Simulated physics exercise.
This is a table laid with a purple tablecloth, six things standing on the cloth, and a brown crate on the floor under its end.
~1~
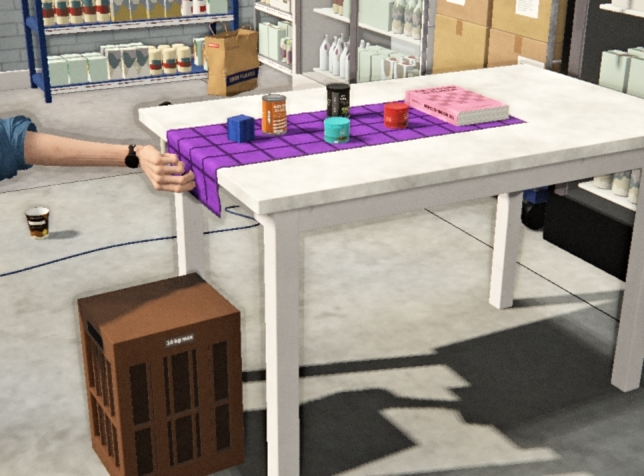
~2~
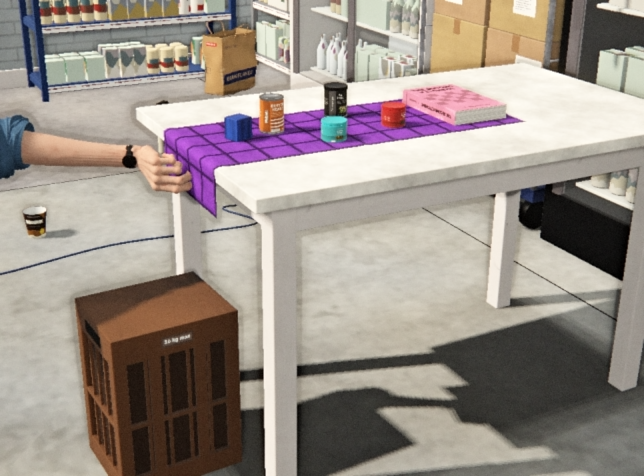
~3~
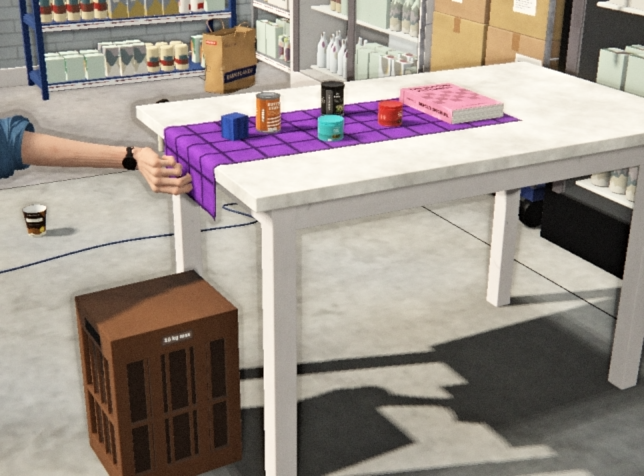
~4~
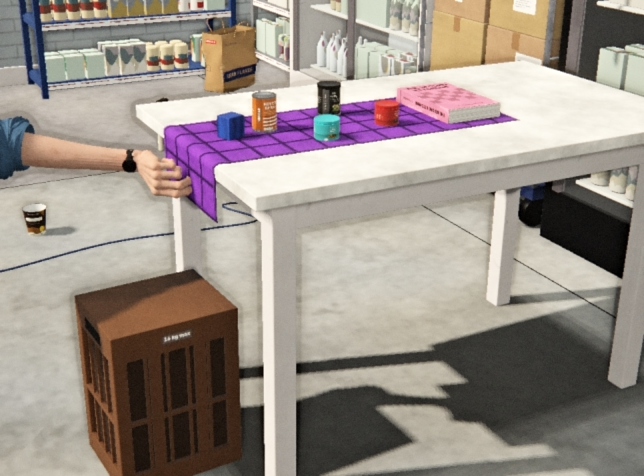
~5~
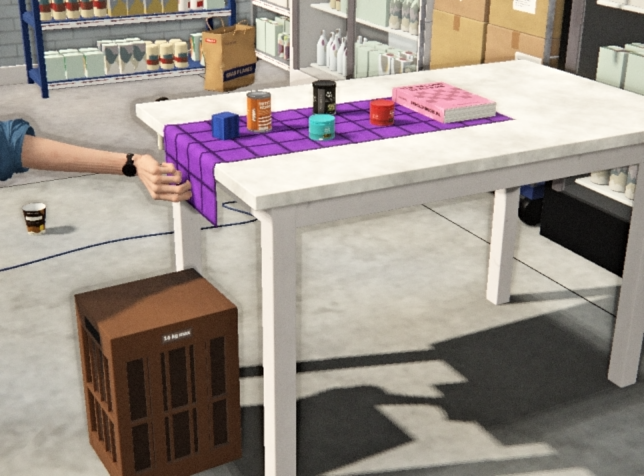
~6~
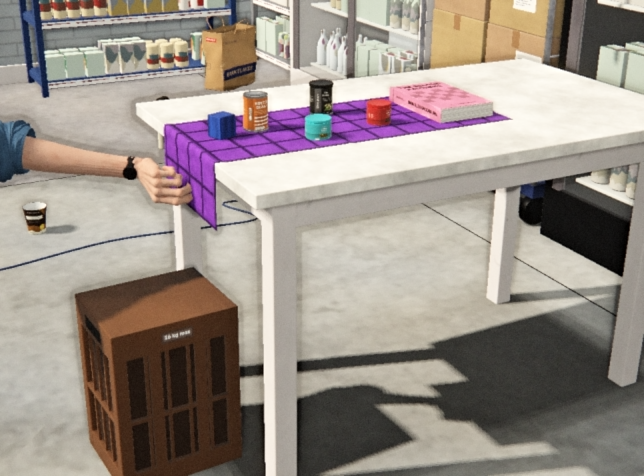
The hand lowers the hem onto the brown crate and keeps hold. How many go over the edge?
The answer is two.
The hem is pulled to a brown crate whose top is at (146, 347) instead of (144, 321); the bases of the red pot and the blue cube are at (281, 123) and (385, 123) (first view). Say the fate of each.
The red pot drops off, the blue cube holds on.
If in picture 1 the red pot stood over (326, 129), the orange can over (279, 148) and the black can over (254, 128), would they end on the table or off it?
The red pot holds on, the orange can goes over, the black can is carried off.
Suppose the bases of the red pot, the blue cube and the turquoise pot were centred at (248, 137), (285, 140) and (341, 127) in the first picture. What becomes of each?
The red pot is carried off, the blue cube goes over, the turquoise pot survives.
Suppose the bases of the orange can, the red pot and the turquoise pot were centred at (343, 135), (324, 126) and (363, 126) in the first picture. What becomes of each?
The orange can stays on; the red pot survives; the turquoise pot does not fall.
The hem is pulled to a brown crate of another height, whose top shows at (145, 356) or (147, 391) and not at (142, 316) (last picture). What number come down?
The count: 3 and 4.
A little later, hem near (191, 231); all still up.
Next, hem near (191, 269); blue cube gone.
Later still, hem on the crate; blue cube and orange can gone.
When it is over, hem on the crate; blue cube and orange can gone. Over the edge go two.
